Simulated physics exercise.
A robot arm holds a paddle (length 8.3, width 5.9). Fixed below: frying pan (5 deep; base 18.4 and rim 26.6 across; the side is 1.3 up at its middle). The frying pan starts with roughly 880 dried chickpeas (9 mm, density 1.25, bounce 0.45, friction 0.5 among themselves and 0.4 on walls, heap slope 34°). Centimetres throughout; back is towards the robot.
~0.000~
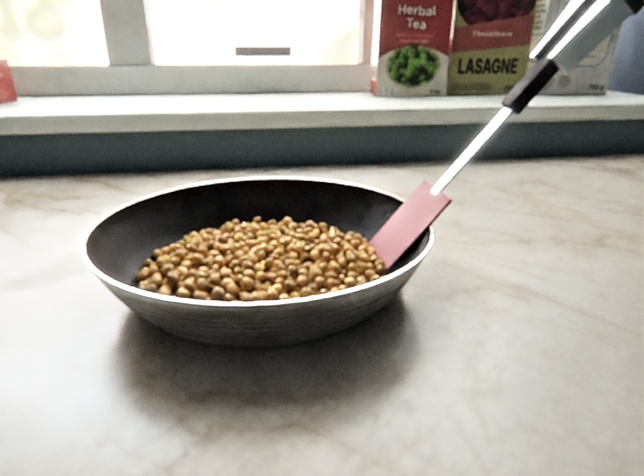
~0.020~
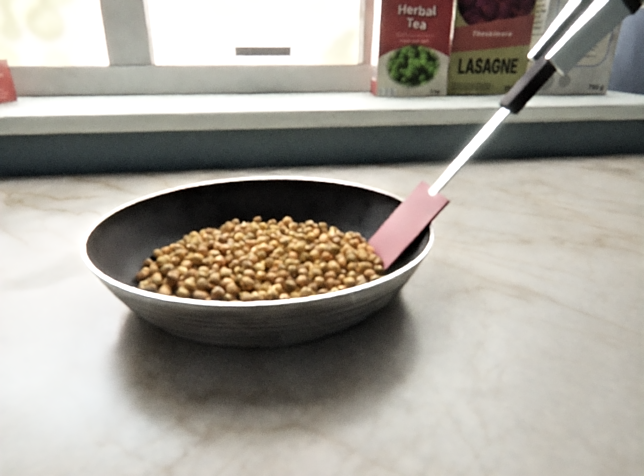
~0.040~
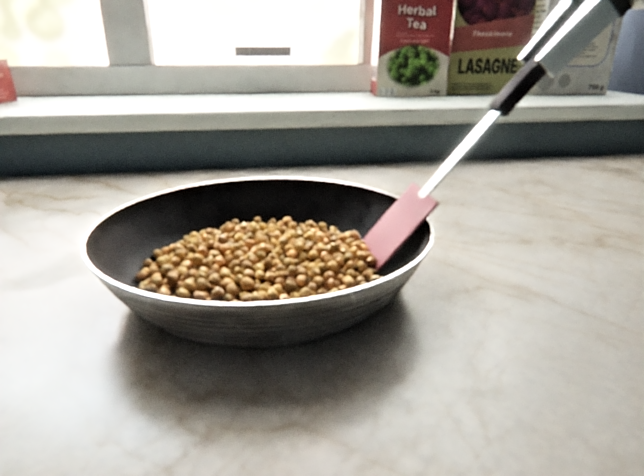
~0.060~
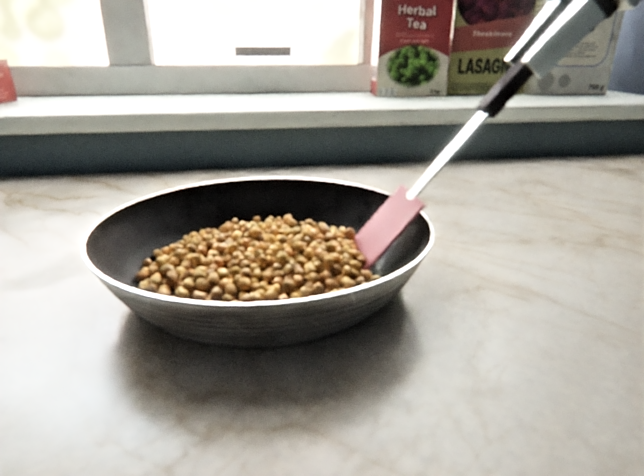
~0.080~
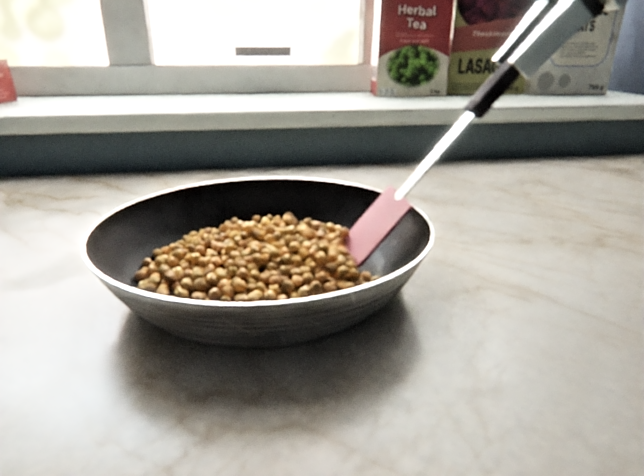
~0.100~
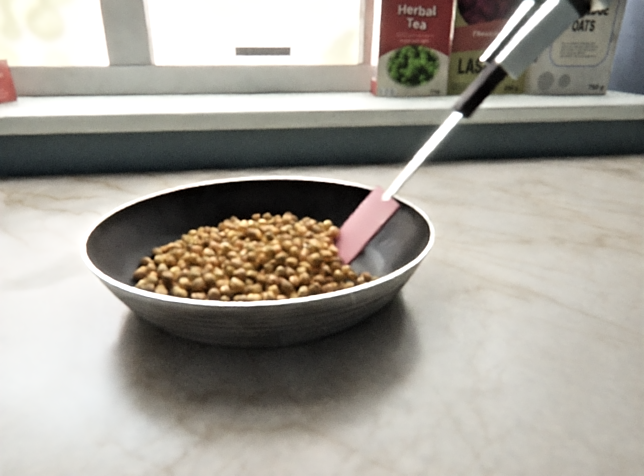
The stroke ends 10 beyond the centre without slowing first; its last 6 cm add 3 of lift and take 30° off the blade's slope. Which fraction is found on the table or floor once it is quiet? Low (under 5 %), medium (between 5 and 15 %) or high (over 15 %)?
Share on the table or floor: Low (under 5 %).
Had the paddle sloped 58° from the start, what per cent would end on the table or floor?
Then about 5 per cent.
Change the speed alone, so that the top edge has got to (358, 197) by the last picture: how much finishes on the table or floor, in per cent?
About 10 per cent.
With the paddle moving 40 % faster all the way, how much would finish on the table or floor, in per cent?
It would be near 5 per cent.
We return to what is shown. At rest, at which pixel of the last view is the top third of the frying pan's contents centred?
At about (162, 259).
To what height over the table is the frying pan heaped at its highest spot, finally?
About 5.5 cm.
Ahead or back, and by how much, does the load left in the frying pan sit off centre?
Some 3.5 cm ahead.
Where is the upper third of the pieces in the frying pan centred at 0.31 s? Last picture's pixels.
At about (176, 253).
By 0.21 s, sloping 50°, highest piece 4 above the table; 877 in the frying pan.
By 0.31 s, sloping 39°, highest piece 5 above the table; 877 in the frying pan.
By 0.56 s, sloping 20°, highest piece 6 above the table; 857 in the frying pan, 17 on the table or floor, 3 on the blade or in flight.
By 1.61 s, sloping 20°, highest piece 5 above the table; 856 in the frying pan, 21 on the table or floor.
Final count, 856 in the frying pan, 21 on the table or floor. That is 2 % on the table or floor.
